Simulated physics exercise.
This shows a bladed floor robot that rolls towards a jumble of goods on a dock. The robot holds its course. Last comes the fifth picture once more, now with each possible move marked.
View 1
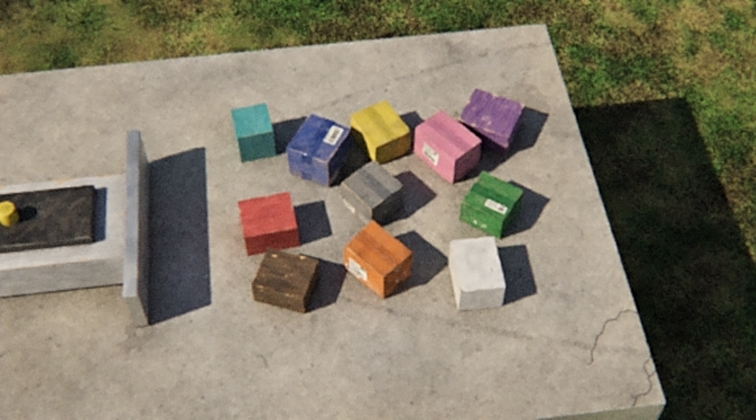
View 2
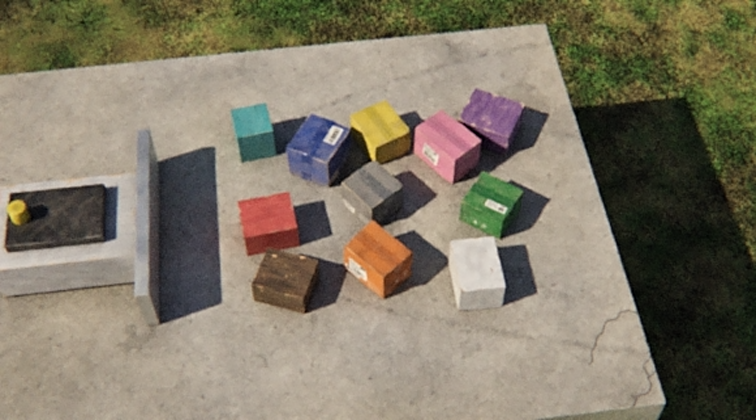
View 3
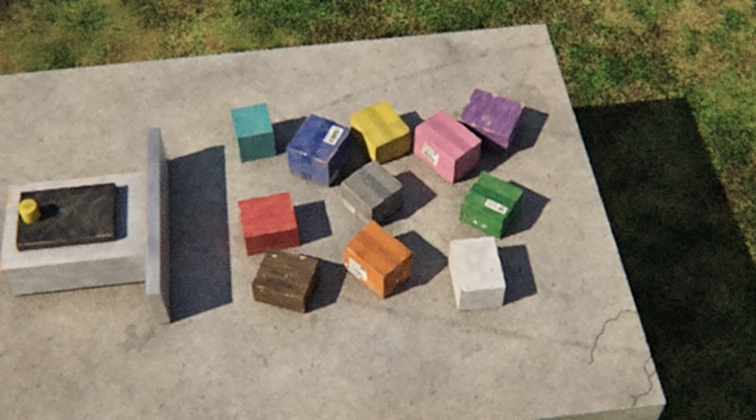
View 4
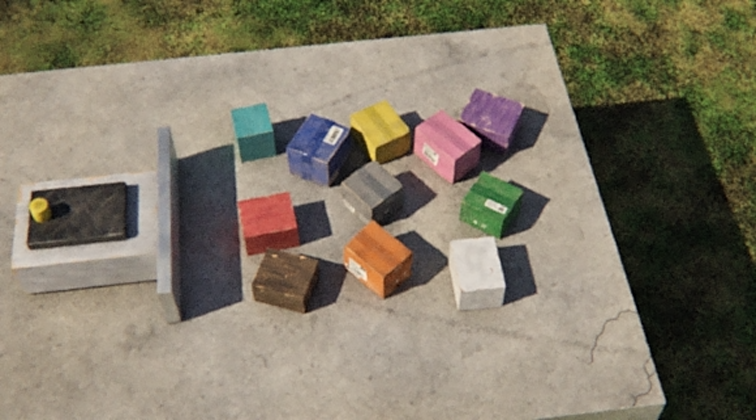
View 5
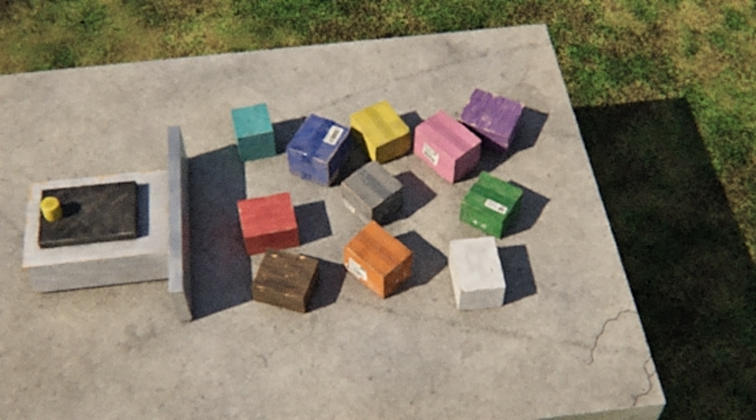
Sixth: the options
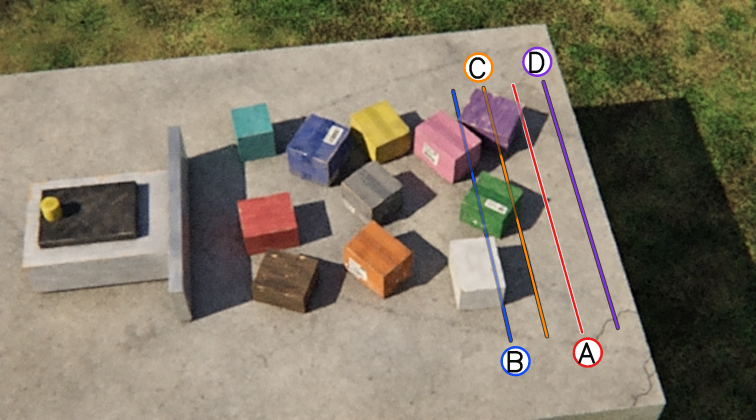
A pale, box-shaped machine with a dark top, a small yellow knob and a wide upright blade at its front slides slowly and steadily rightward from the left edge of a concrete slab. Seen from a fixed, high viewpoint, the sunlit slab is bordered by patchy grass. Turquoise, blue, yellow, pink, purple, grey, green, red, brown, orange and white boxes sit motionless right of the blade.
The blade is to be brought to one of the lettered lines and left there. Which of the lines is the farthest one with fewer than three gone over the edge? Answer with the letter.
At C, and not beyond.
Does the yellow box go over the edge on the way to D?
By then, no.
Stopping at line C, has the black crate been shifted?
Yes.
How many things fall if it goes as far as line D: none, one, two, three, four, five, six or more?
By then, six or more.
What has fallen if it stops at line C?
It is the white crate.
On the marked copy, A at (545, 198); B at (479, 205); C at (513, 201); D at (577, 194).
With C. Early on, robot (222, 199); turquoise crate (282, 121); orange parcel (400, 262).
Further on, robot (344, 186); white crate (557, 268); purple crate (513, 109).
At the end, robot (437, 176); white crate over the edge; pink box (574, 117); one fallen.
As for the rest, A drops five; B is within the limit but short; D drops eight.
